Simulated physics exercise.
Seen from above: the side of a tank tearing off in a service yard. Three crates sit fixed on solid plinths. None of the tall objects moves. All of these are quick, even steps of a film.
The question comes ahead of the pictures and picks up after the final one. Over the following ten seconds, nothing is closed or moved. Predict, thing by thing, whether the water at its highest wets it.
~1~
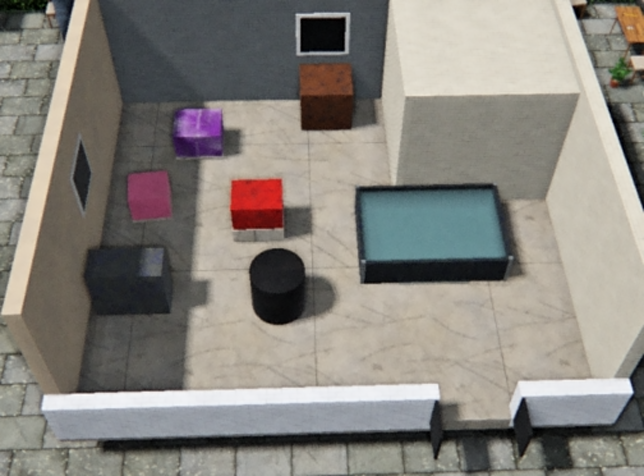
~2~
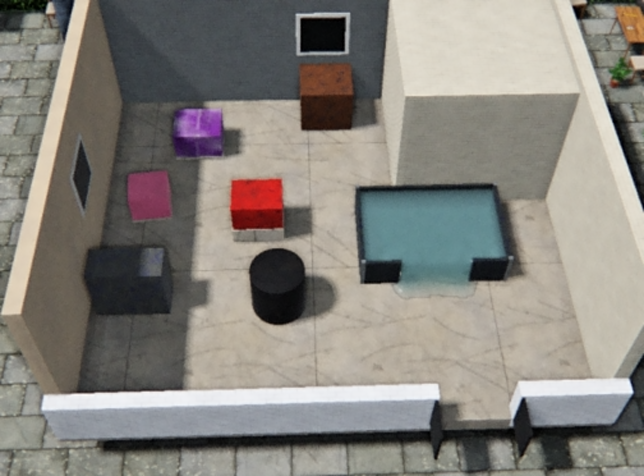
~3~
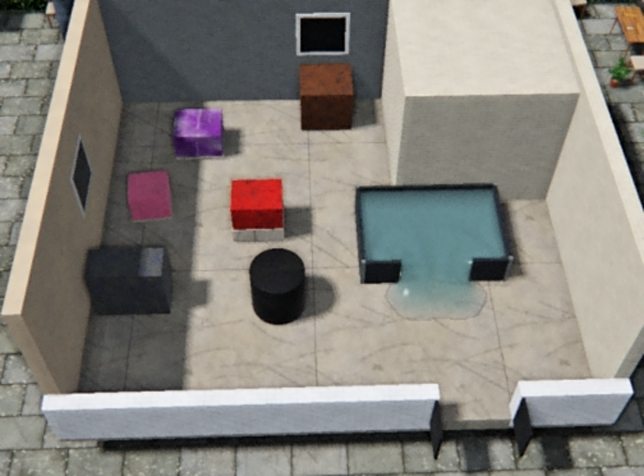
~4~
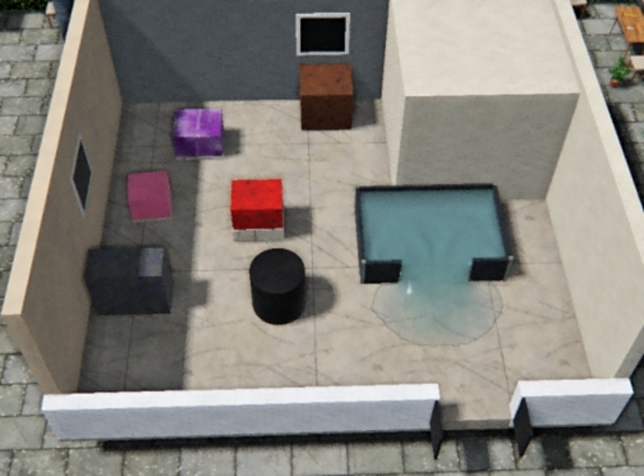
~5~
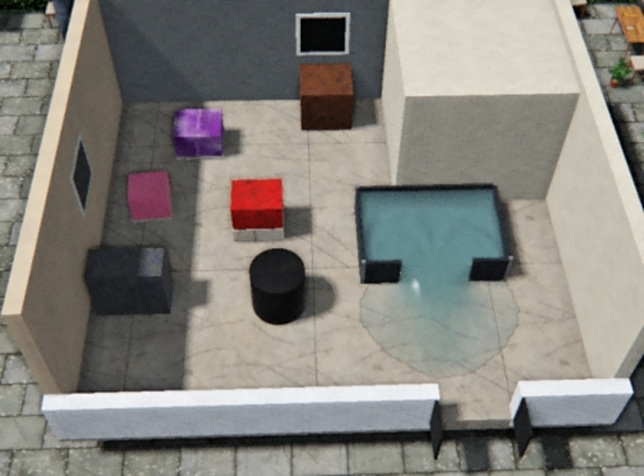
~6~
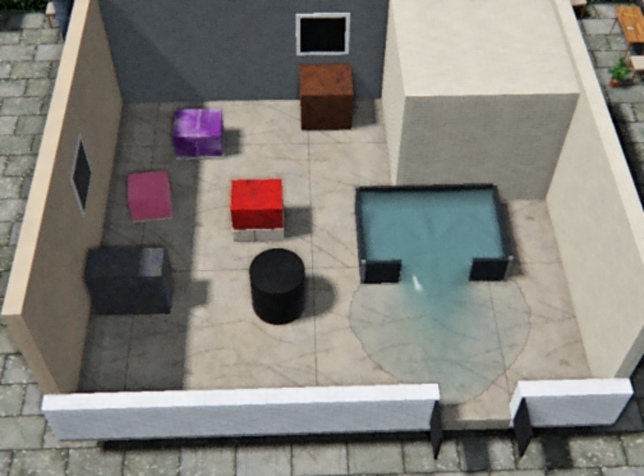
The purple crate is not wetted. The red crate is not wetted. The pink crate is not wetted.
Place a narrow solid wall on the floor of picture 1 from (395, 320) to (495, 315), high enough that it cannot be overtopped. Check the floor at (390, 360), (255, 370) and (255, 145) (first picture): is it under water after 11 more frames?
As listed: Free of water, wet, dry.
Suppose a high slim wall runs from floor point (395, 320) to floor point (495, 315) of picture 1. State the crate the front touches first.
The crate marked red gets it first.
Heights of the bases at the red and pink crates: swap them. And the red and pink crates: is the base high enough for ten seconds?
Taking them in turn, the red crate stays unflooded and the pink crate stays unflooded.
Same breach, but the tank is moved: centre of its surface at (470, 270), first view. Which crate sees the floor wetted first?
Answer: The red-painted one.
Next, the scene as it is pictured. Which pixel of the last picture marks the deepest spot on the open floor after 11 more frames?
It should be close to (588, 402).
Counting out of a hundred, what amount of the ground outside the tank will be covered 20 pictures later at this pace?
The answer is around 35 per cent.
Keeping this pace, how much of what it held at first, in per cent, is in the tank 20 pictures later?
About 40 %.
A moment on, water covers 15 % of the floor; the purple crate not reached, the red crate not reached, the pink crate not reached.
Next, water covers 20 % of the floor; the purple crate not reached, the red crate not reached, the pink crate not reached.
Then, water covers 35 % of the floor; the purple crate not reached, the red crate not reached, the pink crate not reached.
Later, water covers 50 % of the floor; the purple crate not reached, the red crate not reached, the pink crate not reached.
In the end, water covers 60 % of the floor; the purple crate stayed above the water, the red crate stayed above the water, the pink crate stayed above the water.
